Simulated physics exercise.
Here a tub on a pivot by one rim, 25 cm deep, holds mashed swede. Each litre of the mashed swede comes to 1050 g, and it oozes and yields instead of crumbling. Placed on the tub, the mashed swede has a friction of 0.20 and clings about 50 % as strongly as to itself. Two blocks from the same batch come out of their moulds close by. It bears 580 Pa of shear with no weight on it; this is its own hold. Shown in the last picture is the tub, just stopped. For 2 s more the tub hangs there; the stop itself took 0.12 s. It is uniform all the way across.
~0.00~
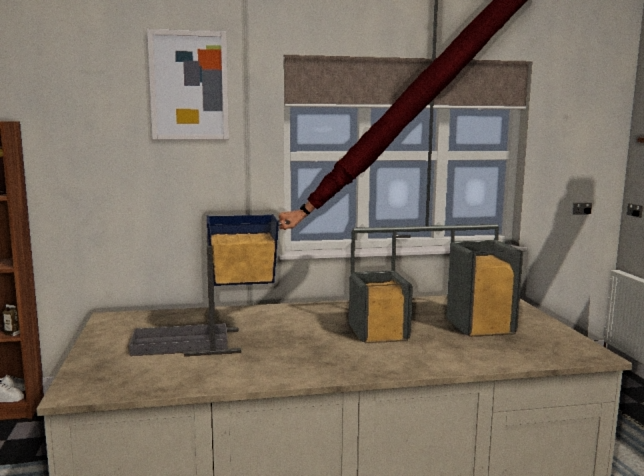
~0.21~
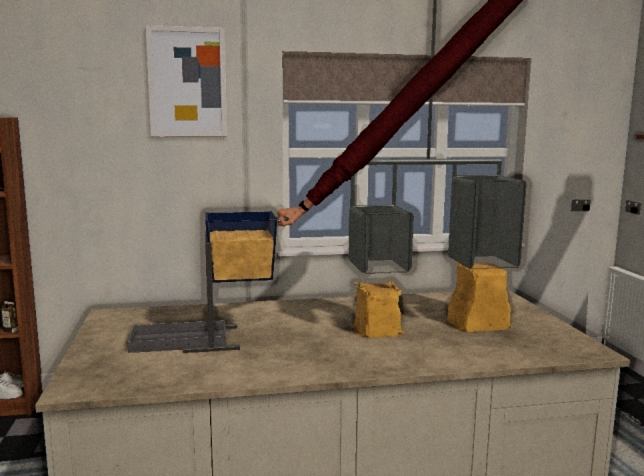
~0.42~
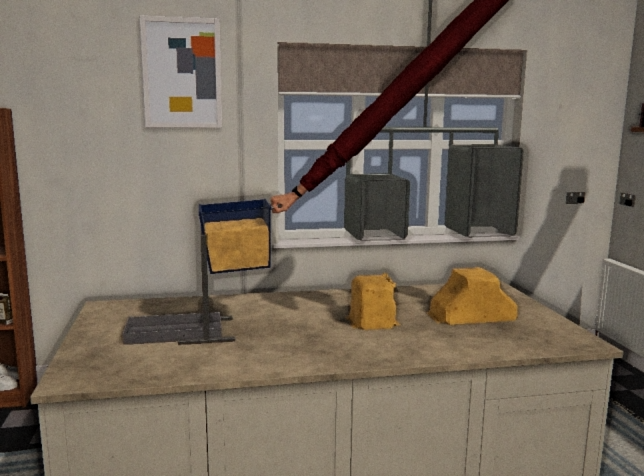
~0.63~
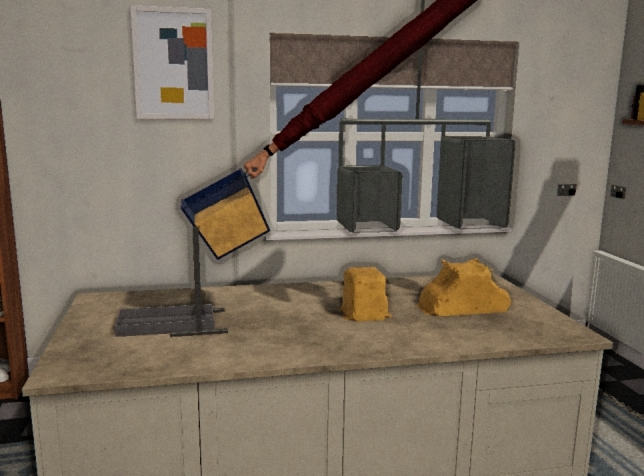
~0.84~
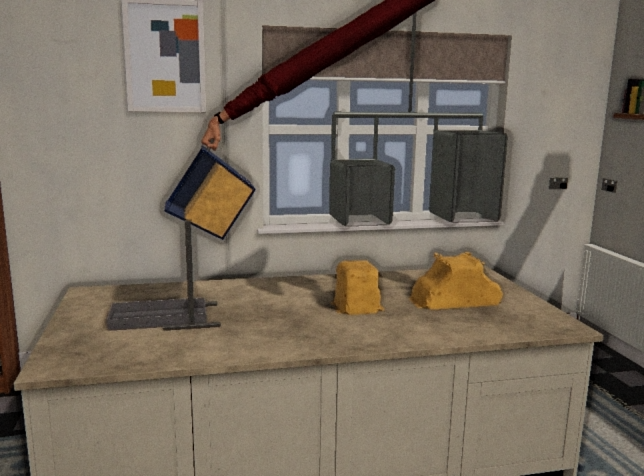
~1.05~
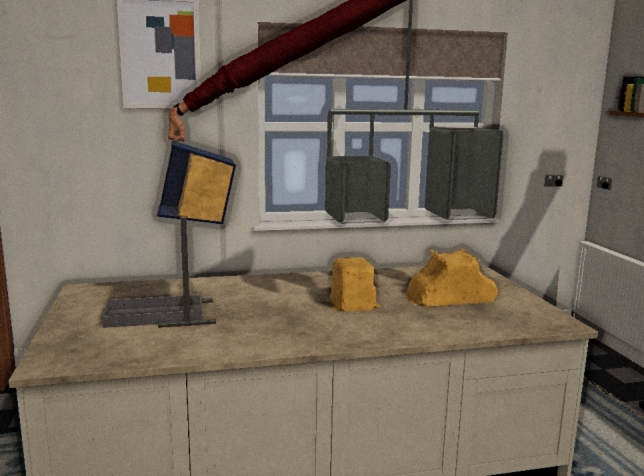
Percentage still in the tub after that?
Some 100 %.
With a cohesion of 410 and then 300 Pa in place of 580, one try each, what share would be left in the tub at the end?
The two runs give near 100 % and near 75 % respectively.
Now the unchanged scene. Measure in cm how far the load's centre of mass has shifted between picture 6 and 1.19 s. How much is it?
Looks like around 0 cm to me.
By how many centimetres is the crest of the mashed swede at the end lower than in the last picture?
About 1 cm.
After 1.19 s, the tub is at 76 degrees and holds 100 %.
After 1.36 s, the tub is at 76 degrees and holds 100 %.
After 1.53 s, the tub is at 76 degrees and holds 100 %.
After 1.70 s, the tub is at 76 degrees and holds 100 %.
After 3.05 s, at the end, the tub is at 76 degrees and holds 100 %.
